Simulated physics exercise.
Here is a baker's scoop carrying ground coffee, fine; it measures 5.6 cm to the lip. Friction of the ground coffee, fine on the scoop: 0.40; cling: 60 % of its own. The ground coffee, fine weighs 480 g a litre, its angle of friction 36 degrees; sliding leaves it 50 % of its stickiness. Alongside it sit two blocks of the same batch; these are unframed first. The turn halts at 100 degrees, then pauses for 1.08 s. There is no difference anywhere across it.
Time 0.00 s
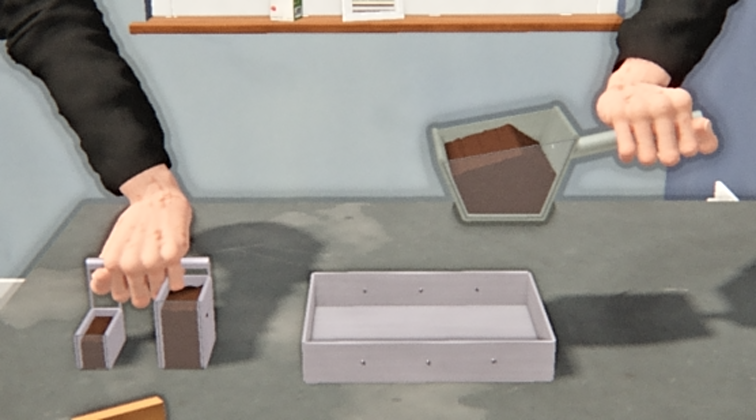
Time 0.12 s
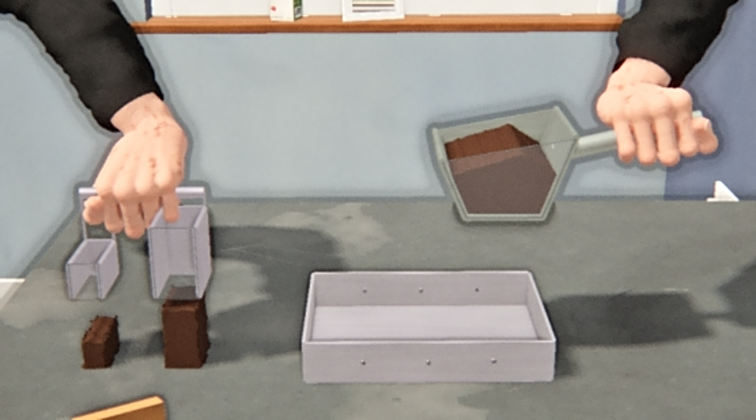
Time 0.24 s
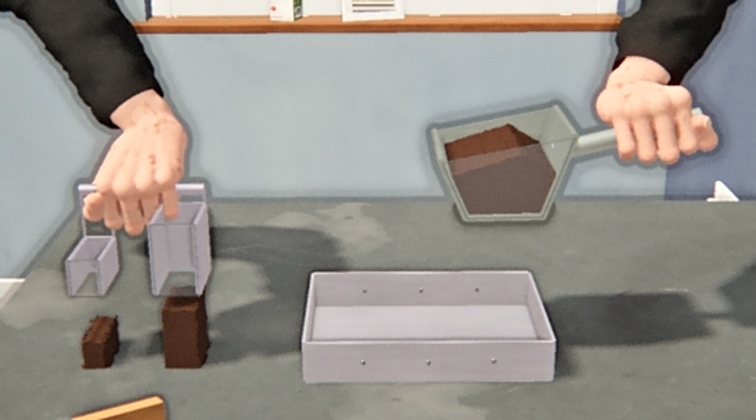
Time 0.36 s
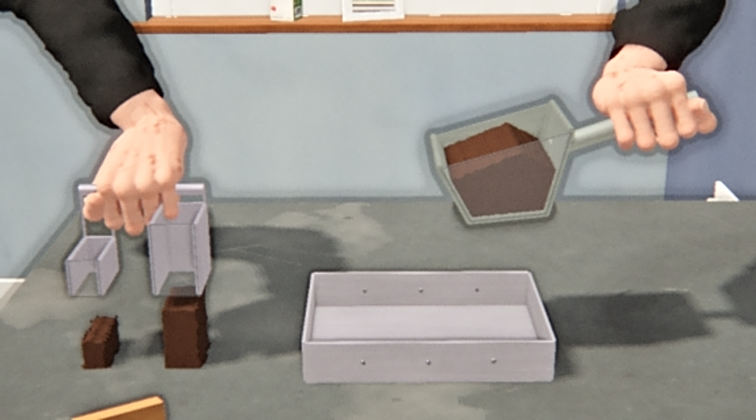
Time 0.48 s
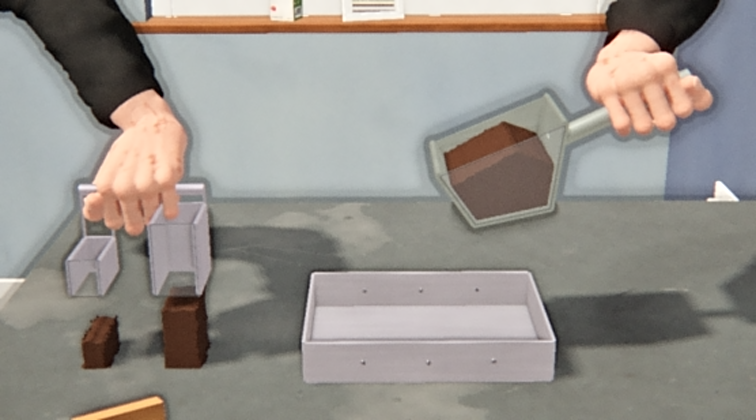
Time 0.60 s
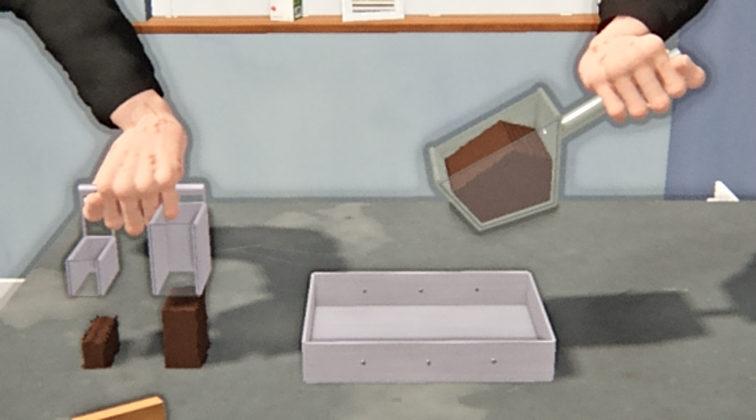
On a gray tabletop, a hand at left lifts two joined clear molds off a short and a taller block of brown ground coffee, while another hand holds a scoop of it beside an empty tray. The left hand then stays still as the right hand gradually tilts the scoop, raising its handle.
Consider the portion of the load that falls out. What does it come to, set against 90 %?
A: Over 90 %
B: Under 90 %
Option B: Under 90 %.
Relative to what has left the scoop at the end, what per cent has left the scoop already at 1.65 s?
The figure is some 0 %.
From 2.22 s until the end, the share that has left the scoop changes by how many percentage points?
Result: Close to 22 percent.
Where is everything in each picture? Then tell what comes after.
Lip at (445, 161), tilt 0 degrees; top of the ground coffee, fine at (518, 155); blocks stand 3.2 cm, 6.9 cm (left to right), in the first picture.
Lip at (445, 161), tilt 0 degrees; top of the ground coffee, fine at (518, 155); blocks stand 3.2 cm, 6.9 cm (left to right), in the second picture.
Lip at (445, 161), tilt 1 degrees; top of the ground coffee, fine at (525, 155); blocks stand 3.2 cm, 6.9 cm (left to right), in the third picture.
Lip at (443, 167), tilt 6 degrees; top of the ground coffee, fine at (521, 153); blocks stand 3.2 cm, 6.9 cm (left to right), in the fourth picture.
Lip at (442, 174), tilt 13 degrees; top of the ground coffee, fine at (518, 152); blocks stand 3.2 cm, 6.9 cm (left to right), in the fifth picture.
Lip at (441, 181), tilt 19 degrees; top of the ground coffee, fine at (519, 151); blocks stand 3.2 cm, 6.9 cm (left to right), in the sixth picture.
After 1.09 s, the scoop is at 46 degrees and 0 % has left it.
After 1.65 s, the scoop is at 77 degrees and 0 % has left it.
After 2.22 s, the scoop is at 100 degrees and 58 % has left it.
After 2.79 s, the scoop is at 100 degrees and 61 % has left it.
After 3.25 s, at the end, the scoop is at 100 degrees and 80 % has left it.
